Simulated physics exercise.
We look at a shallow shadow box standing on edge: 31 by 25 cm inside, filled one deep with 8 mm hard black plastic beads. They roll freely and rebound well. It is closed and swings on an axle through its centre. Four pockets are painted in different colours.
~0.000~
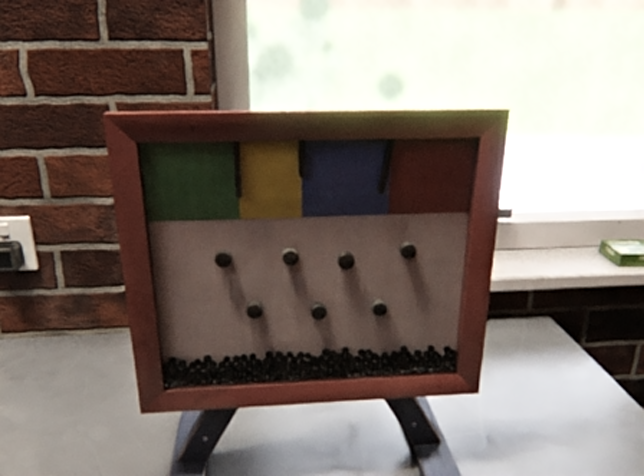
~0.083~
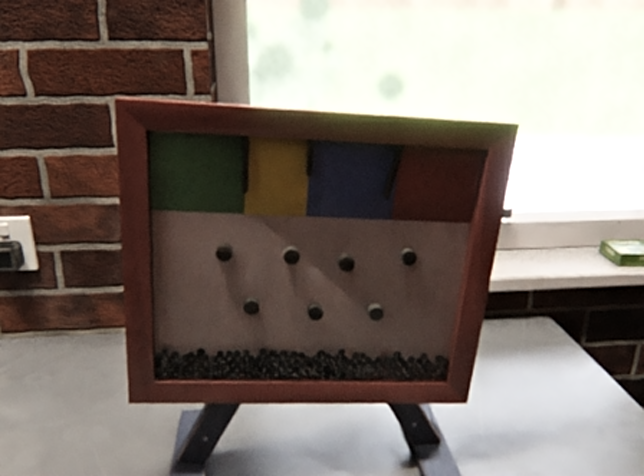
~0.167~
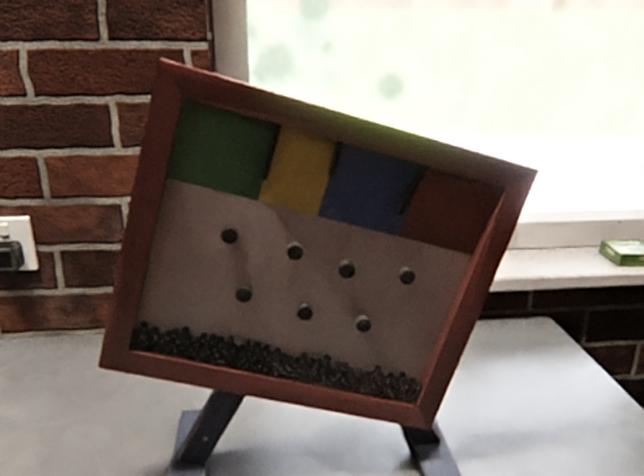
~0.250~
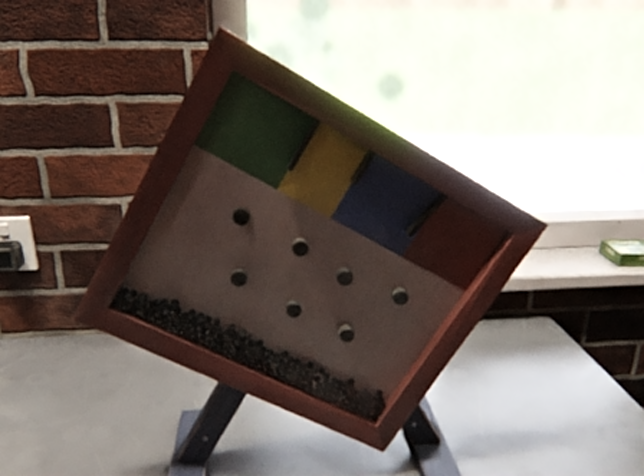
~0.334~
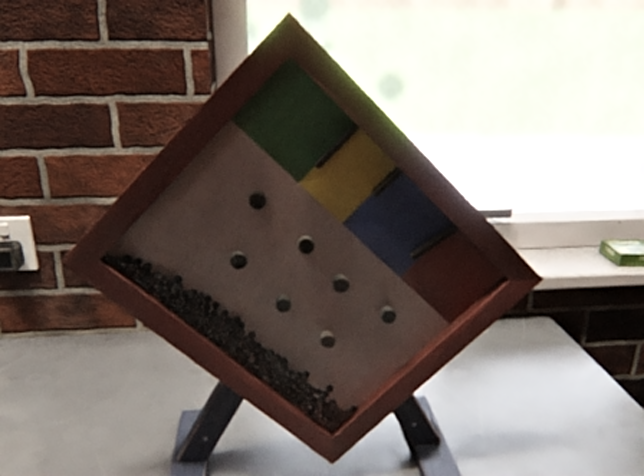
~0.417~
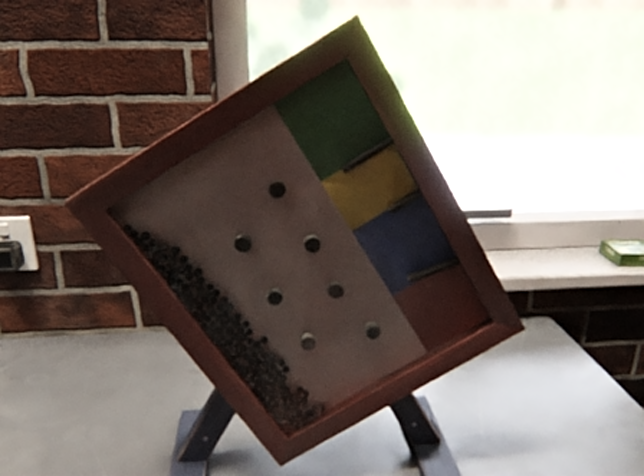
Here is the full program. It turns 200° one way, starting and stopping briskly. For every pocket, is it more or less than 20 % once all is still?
Red pocket more, blue pocket more, green pocket less, yellow pocket less than 20 %.
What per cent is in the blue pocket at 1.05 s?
Roughly 0 per cent.
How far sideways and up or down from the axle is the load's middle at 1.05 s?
About 10 cm left and 9 cm below.
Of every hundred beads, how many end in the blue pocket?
Roughly 35 per cent.
By 0.73 s, it stands 112° clockwise; the beads' middle is 6 cm left of and 12 cm below the centre; red 30 %.
By 1.05 s, it stands 167° clockwise; the beads' middle is 10 cm left of and 9 cm below the centre; red 65 %.
By 1.32 s, it has come round 200° clockwise; the beads' middle is 12 cm left of and 4 cm below the centre; red 65 %, blue 20 %.
At rest by 2.6 s, it has come round 200° clockwise; red 60 %, blue 35 %, green 0 %, yellow 10 %.
